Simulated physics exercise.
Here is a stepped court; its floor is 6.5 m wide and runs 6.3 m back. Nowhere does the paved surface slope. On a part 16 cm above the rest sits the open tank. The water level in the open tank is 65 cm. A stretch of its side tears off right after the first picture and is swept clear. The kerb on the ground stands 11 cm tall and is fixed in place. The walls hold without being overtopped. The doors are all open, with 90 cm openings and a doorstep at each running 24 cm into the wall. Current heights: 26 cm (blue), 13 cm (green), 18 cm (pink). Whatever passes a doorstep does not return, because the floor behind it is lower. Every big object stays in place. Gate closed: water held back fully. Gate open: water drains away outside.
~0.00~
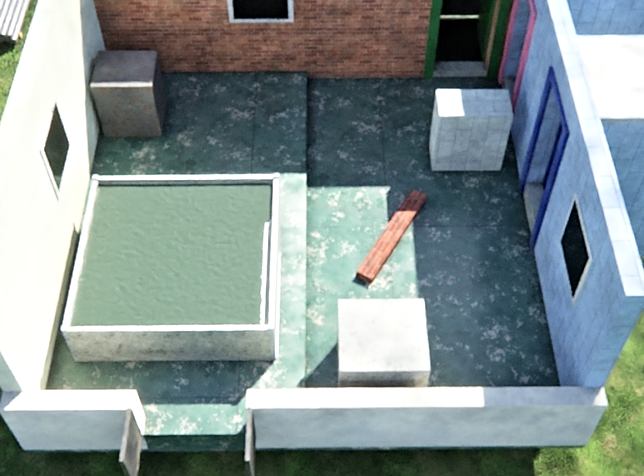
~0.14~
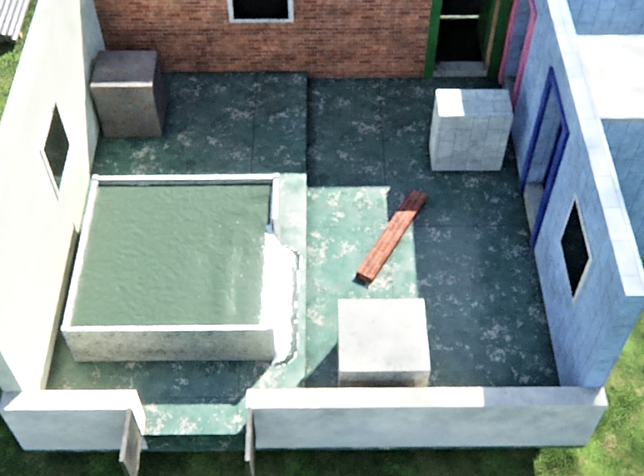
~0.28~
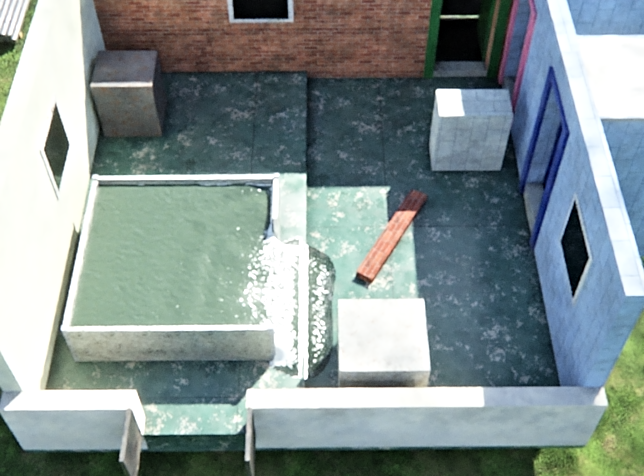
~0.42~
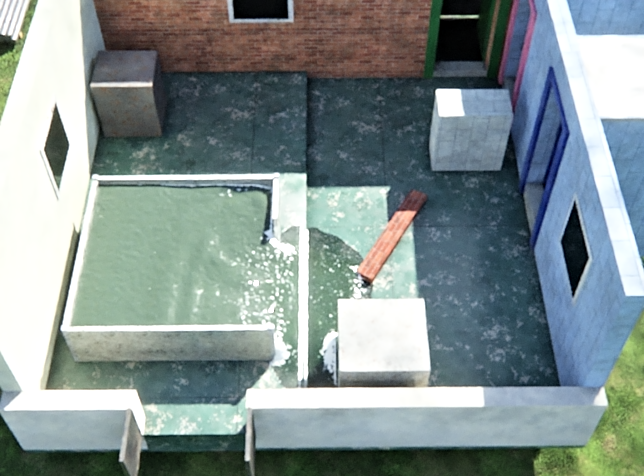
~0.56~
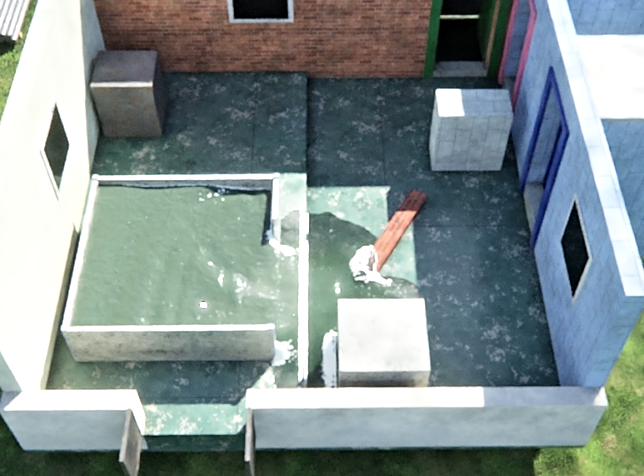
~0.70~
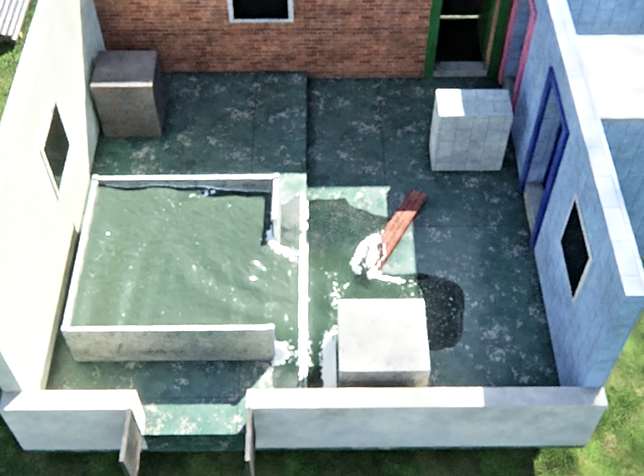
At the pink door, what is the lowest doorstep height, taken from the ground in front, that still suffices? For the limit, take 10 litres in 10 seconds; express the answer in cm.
Roughly 12.5 cm above the ground.
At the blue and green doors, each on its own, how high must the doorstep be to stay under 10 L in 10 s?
Roughly 25 cm for the blue door and roughly 18 cm for the green door.
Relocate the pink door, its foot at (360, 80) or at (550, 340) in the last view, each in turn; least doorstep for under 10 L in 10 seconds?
Roughly 17 cm for the first and 35 cm for the second.
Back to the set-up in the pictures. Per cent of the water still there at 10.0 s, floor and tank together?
Some 96 per cent remains.
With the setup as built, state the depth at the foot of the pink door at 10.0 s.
15.5 cm.
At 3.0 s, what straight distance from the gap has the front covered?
Near 5.8 m, more or less.
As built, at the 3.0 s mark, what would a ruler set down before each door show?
In cm: Blue 25, green 14, pink 7.
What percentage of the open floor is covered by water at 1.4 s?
Wet share: Around 30 %.
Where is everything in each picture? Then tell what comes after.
In the first frame, the open tank at (178, 251) is whole and still, 65 cm deep; the pink door at (516, 56) is dry.
In the second frame, the front is at (291, 351), 0.3 m from the gap at (273, 293); 0.3 m2 of floor is wet, 65 cm left at the back.
In the third frame, the front is at (328, 292), 0.7 m from the gap at (273, 294); 1.2 m2 of floor is wet, 65 cm left at the back.
In the fourth frame, the front is at a hidden place, 1.3 m from the gap at (273, 294); 2.3 m2 of floor is wet, 65 cm left at the back.
In the fifth frame, the front is at a hidden place, 1.9 m from the gap at (273, 295); 3.4 m2 of floor is wet, 65 cm left at the back.
In the sixth frame, the gap is at (273, 294), the front 2.5 m out at (457, 314); the back of the open tank holds 64 cm; the pink door at (516, 56), 5.4 m from the gap, is still 3.3 m from the nearest water.
After 1.4 s water covers 30 % of the floor, deepest (48 cm) near (333, 345); it has not reached the pink door.
After 3.0 s water covers 60 % of the floor, deepest (40 cm) near (545, 309); 7 cm at the pink door, 0 litres in over its 18 cm doorstep.
After 10.0 s water covers 90 % of the floor, deepest (23 cm) near (559, 380); 15 cm at the pink door, 1 litre in over its 18 cm doorstep.
At the pink door as built, the water arrived by 2.6 s and peaked near 15 cm at 10.0 s.
Run again over the same 10 s with other heights there, 17 litres in over 10.5 cm, 5 litres over 14.5 cm. The limit of 10 litres is kept from about 12.5 cm up.
